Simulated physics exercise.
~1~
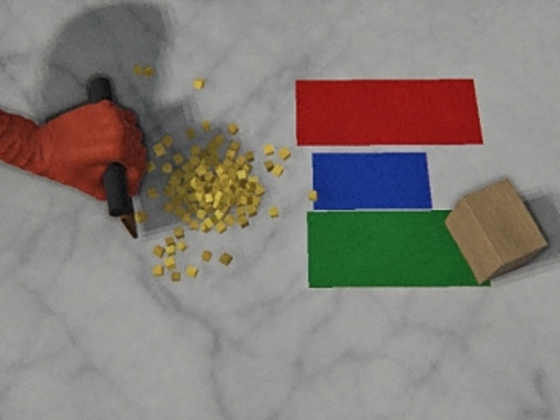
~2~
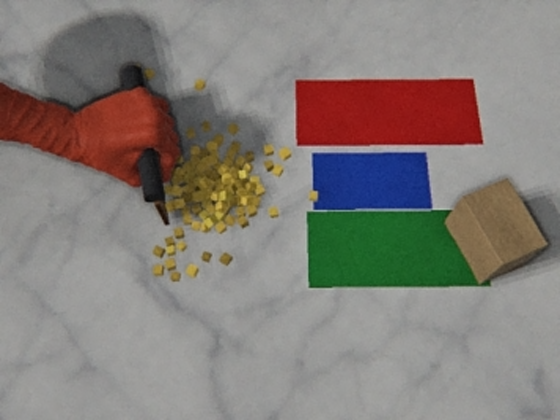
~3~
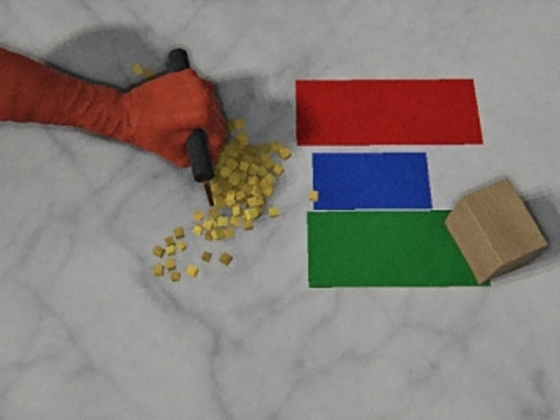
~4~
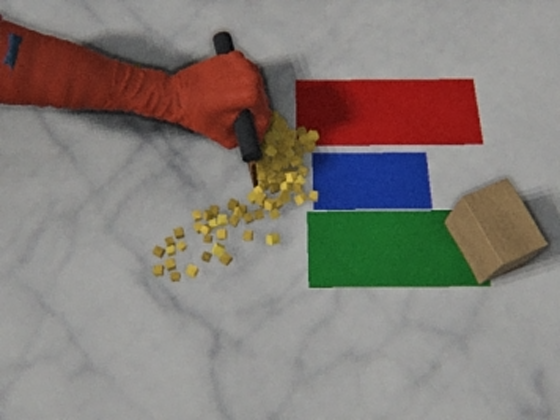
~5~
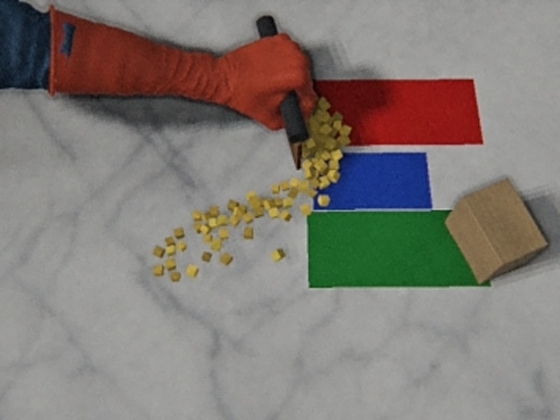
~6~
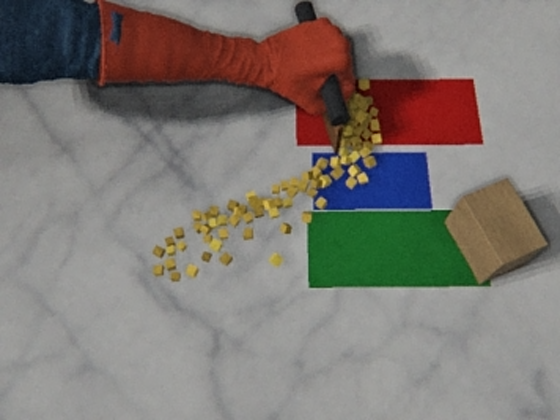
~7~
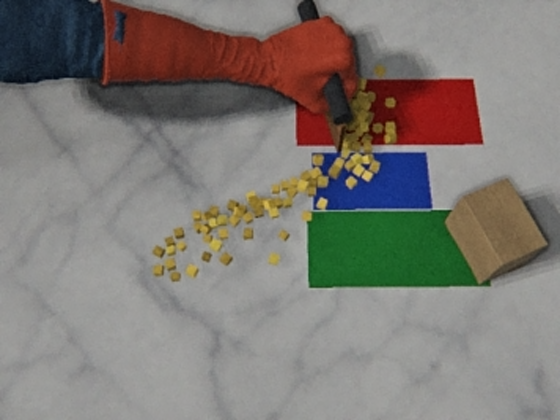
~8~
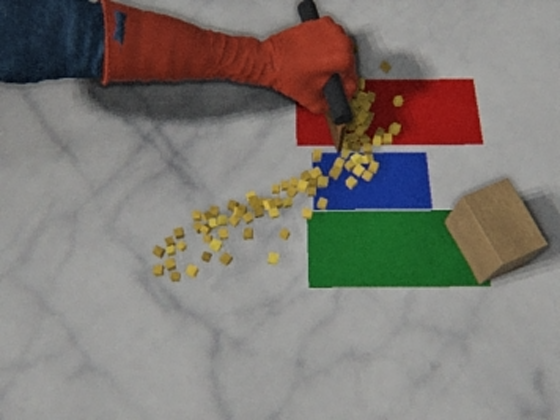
The clip shows a red-gloved hand pushing a heap of small yellow cubes rightwards across a marbled surface with a dark-handled scraper, then stopping; the cubes end spread in a trail, some on the red and blue mats, many off them, with none on the green mat.
